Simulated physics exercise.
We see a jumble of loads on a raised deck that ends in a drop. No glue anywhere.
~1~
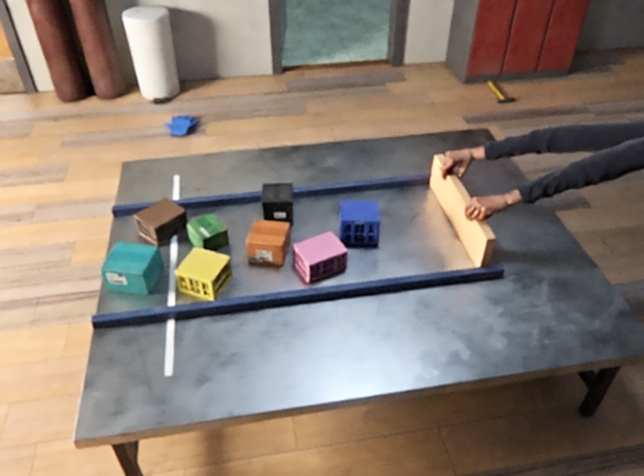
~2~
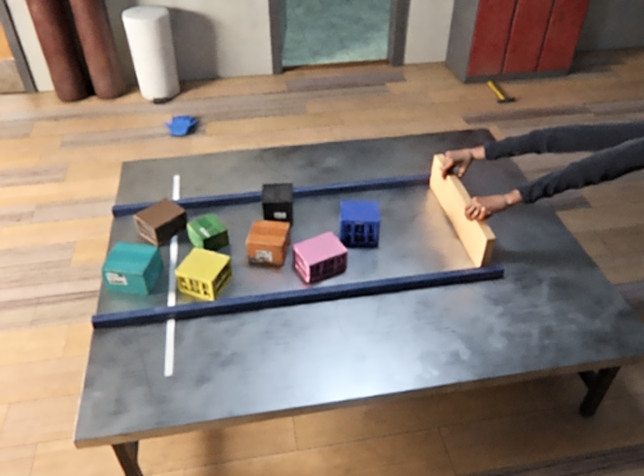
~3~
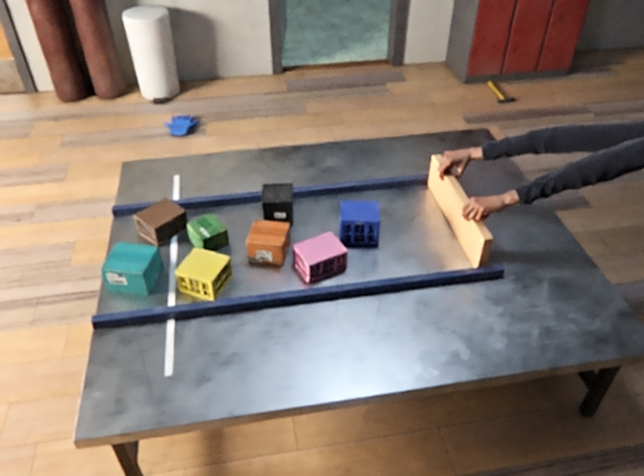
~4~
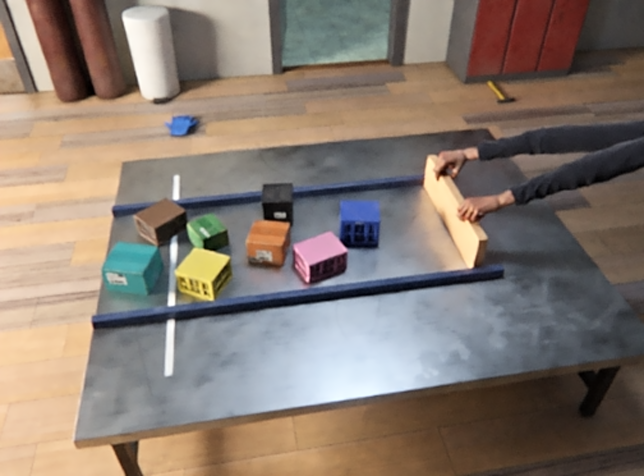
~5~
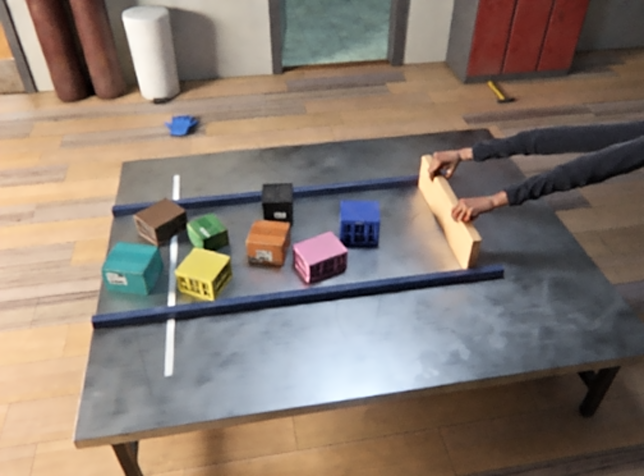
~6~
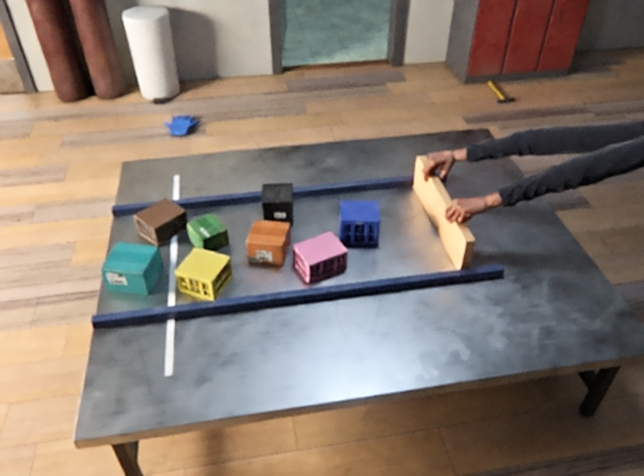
Two hands reach in from the right over a dark table on a wooden floor, seen from above at an angle, gripping a wooden plank set across two blue rails. Between the rails sit turquoise, brown, yellow and green boxes near a white tape line at left, with orange, black, pink and blue ones farther right. The hands slide the plank slightly left while the boxes and camera stay still.
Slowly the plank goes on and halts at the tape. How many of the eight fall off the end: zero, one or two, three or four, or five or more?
As it turns out, the number that fall off is one or two.
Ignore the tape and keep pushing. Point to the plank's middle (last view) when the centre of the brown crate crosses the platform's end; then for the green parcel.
For the brown crate at (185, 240), for the green parcel at (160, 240).
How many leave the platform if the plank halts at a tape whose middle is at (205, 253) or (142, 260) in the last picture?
Try by try, 0 and 5.
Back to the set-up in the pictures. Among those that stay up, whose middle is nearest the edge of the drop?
It is the orange parcel.
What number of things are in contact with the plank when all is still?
The number is 3.
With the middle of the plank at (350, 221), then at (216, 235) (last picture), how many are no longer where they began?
By then 2, and 8.
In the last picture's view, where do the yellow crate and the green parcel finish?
Near (111, 294) and (121, 238).
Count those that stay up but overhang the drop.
That would be 3.
Soon after, none off yet; turquoise box at rest near (133, 268); brown crate at rest near (162, 222); yellow crate at rest near (205, 274).
By the end, the number that fall off is one or two; fallen, brown crate and turquoise box.
